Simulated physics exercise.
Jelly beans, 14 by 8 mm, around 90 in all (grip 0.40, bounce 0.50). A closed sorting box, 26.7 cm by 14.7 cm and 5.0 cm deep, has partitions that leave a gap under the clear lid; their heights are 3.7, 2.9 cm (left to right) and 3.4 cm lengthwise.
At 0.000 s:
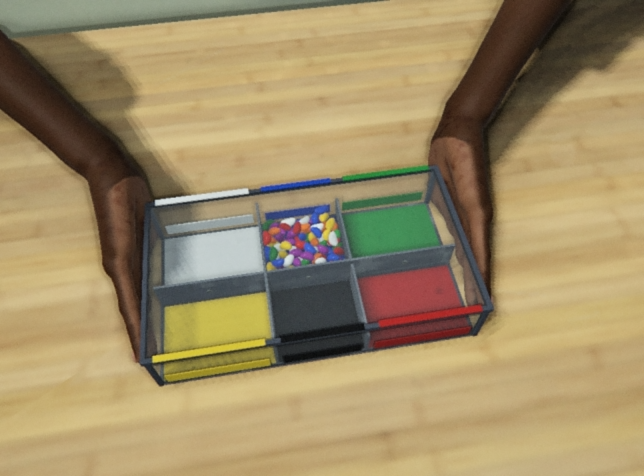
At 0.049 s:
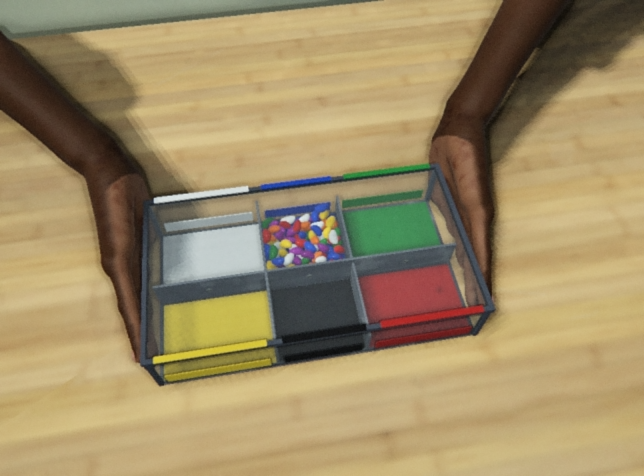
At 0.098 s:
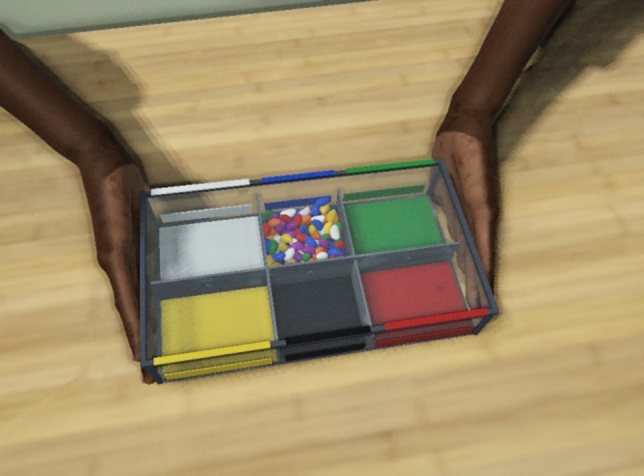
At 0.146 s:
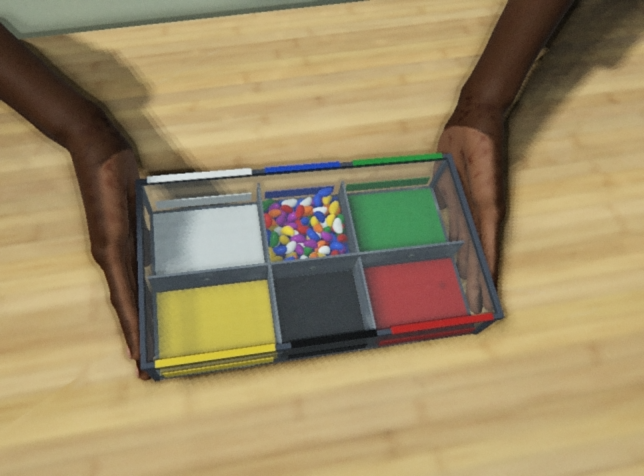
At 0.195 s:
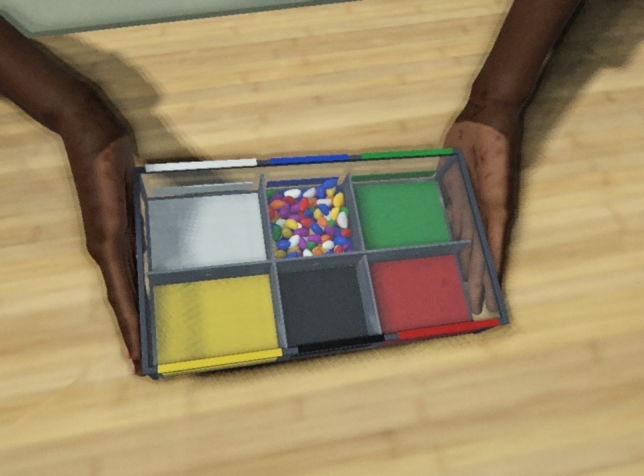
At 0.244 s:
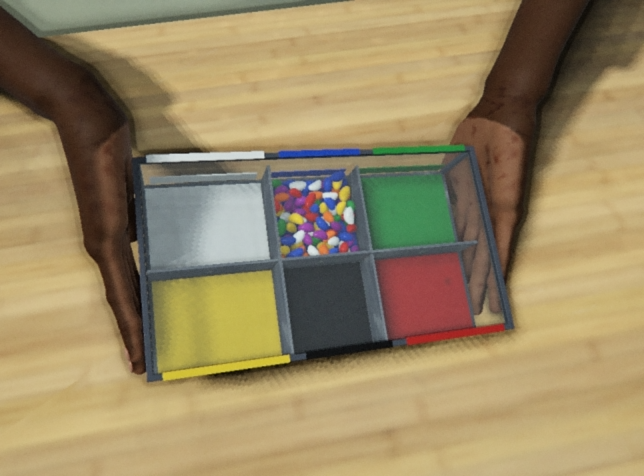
On a pale wood-grained surface with a grey-green edge at the top, the view looks down from above and stays still. Two hands hold a clear, lidded box of six compartments: white, blue and green behind, yellow, black and red in front, with multicoloured jelly beans in the blue one. The hands tilt the box gradually, then faster, its right front corner lowest, while the beans remain in their compartment.
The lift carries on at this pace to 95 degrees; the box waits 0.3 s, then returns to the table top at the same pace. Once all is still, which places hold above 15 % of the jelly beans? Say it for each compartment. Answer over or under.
Red compartment: Over; blue compartment: Over; green compartment: Under; yellow compartment: Under; white compartment: Under; black compartment: Under.
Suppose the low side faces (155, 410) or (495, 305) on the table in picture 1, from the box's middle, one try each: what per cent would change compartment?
Some 40 and 85 per cent.
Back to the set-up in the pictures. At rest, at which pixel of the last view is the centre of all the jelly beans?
Around (340, 269).
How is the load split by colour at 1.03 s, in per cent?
Red 30, blue 60, green 5, yellow 0, white 0, black 5.
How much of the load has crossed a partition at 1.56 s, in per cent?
Some 40 per cent.
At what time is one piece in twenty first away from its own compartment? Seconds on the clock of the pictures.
At about 0.75 s.
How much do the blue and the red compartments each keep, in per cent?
Blue 60; red 35.
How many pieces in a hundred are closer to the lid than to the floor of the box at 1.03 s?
Some 50 per cent.
After 1.03 s, tilt 95 degrees; red 30 %, blue 60 %, green 5 %, black 5 %.
Then, at 1.56 s, tilt 49 degrees; red 35 %, blue 60 %.
After 2.14 s, tilt 0 degrees; red 35 %, blue 60 %, green 5 %.
At rest (2.7 s), red 35 %, blue 60 %, green 5 %, yellow 0 %, white 0 %, black 0 %.
